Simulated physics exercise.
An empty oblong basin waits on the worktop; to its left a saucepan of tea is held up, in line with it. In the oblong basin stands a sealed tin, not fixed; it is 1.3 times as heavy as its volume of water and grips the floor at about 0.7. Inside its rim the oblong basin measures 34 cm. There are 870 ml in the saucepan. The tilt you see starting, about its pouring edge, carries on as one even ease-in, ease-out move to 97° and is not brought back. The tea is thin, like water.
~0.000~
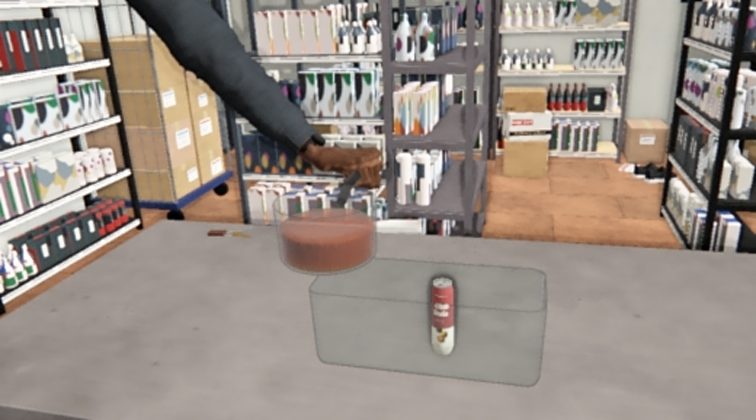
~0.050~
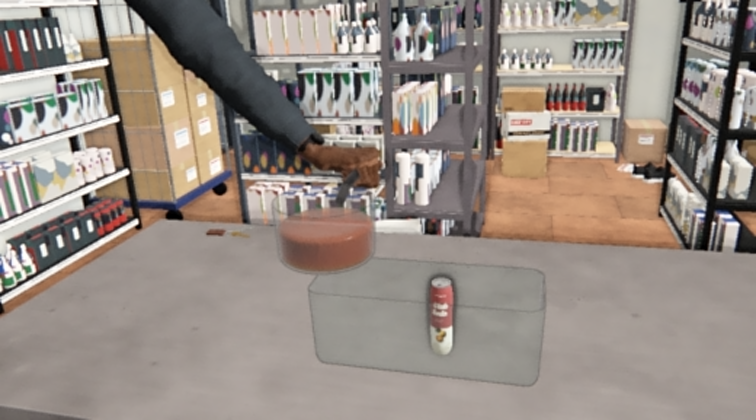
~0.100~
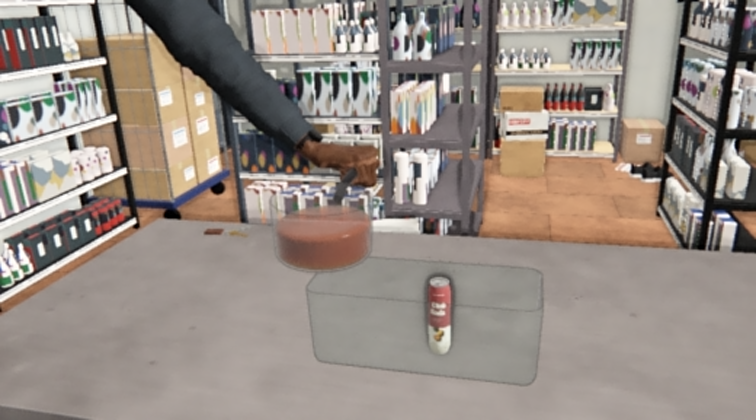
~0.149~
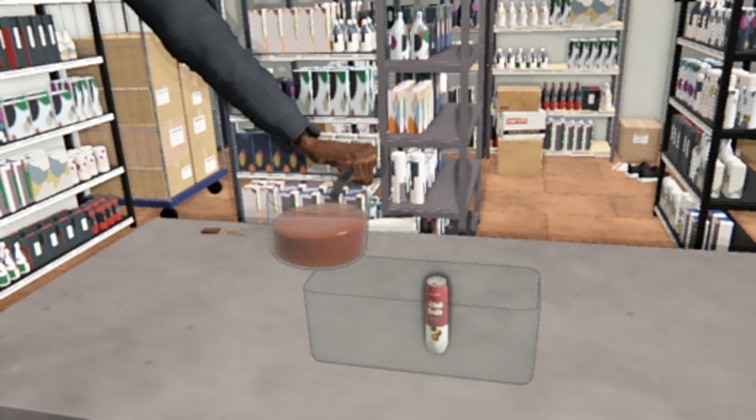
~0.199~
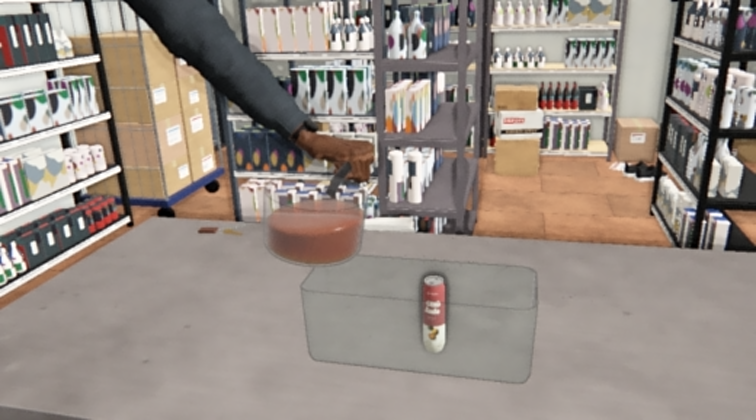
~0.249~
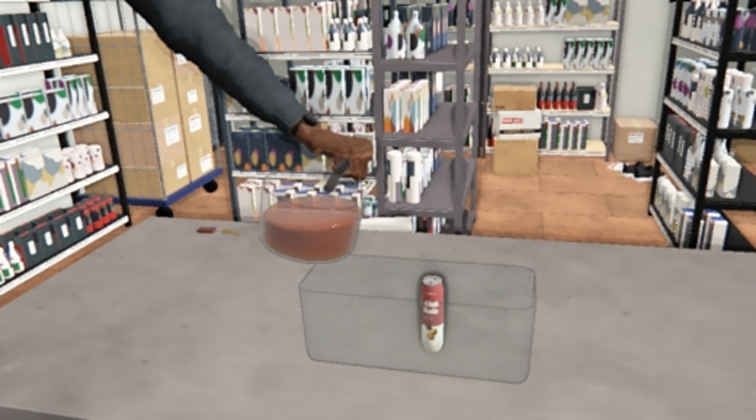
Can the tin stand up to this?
The tin keeps standing.
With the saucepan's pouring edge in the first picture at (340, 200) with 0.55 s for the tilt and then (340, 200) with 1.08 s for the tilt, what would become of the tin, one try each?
First it topples; then it remains upright.
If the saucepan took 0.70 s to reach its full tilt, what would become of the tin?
The tin stays up.
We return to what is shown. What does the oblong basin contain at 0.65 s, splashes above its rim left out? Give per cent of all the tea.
Some 0 per cent.
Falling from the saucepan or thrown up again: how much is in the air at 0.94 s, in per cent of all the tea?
About 28 per cent.
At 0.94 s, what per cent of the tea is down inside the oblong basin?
Some 46 per cent.
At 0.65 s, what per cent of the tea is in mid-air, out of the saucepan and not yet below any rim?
Near 18 in a hundred.
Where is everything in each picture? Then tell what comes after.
It leans 0°; its right rim is at (374, 204); the tea meets the walls at (283, 220) and (374, 225); the oblong basin's rim runs from (321, 274) to (546, 291); the tin's top is at (443, 286), in the first frame.
It leans 1°; its right rim is at (373, 204); the tea meets the walls at (282, 220) and (373, 224), in the second frame.
It leans 2°; its right rim is at (371, 203); the tea meets the walls at (280, 218) and (371, 222), in the third frame.
It leans 5°; its right rim is at (368, 202); the tea meets the walls at (275, 216) and (367, 219), in the fourth frame.
It leans 8°; its right rim is at (366, 202); the tea meets the walls at (271, 212) and (363, 215), in the fifth frame.
It leans 12°; its right rim is at (364, 202); the tea meets the walls at (267, 207) and (361, 212), in the sixth frame.
By 0.65 s the tilt is 63° and 83 per cent is still to pour; the tin stands where it began.
By 0.94 s the tilt is 93° and 25 per cent is still to pour; the tin stands where it began.
By 1.25 s the tilt is 97° and 4 per cent is still to pour; the tin stands where it began.
By 1.58 s the tilt is 97° and 1 per cent is still to pour; the tin stands where it began.
At rest the tin stands where it began.
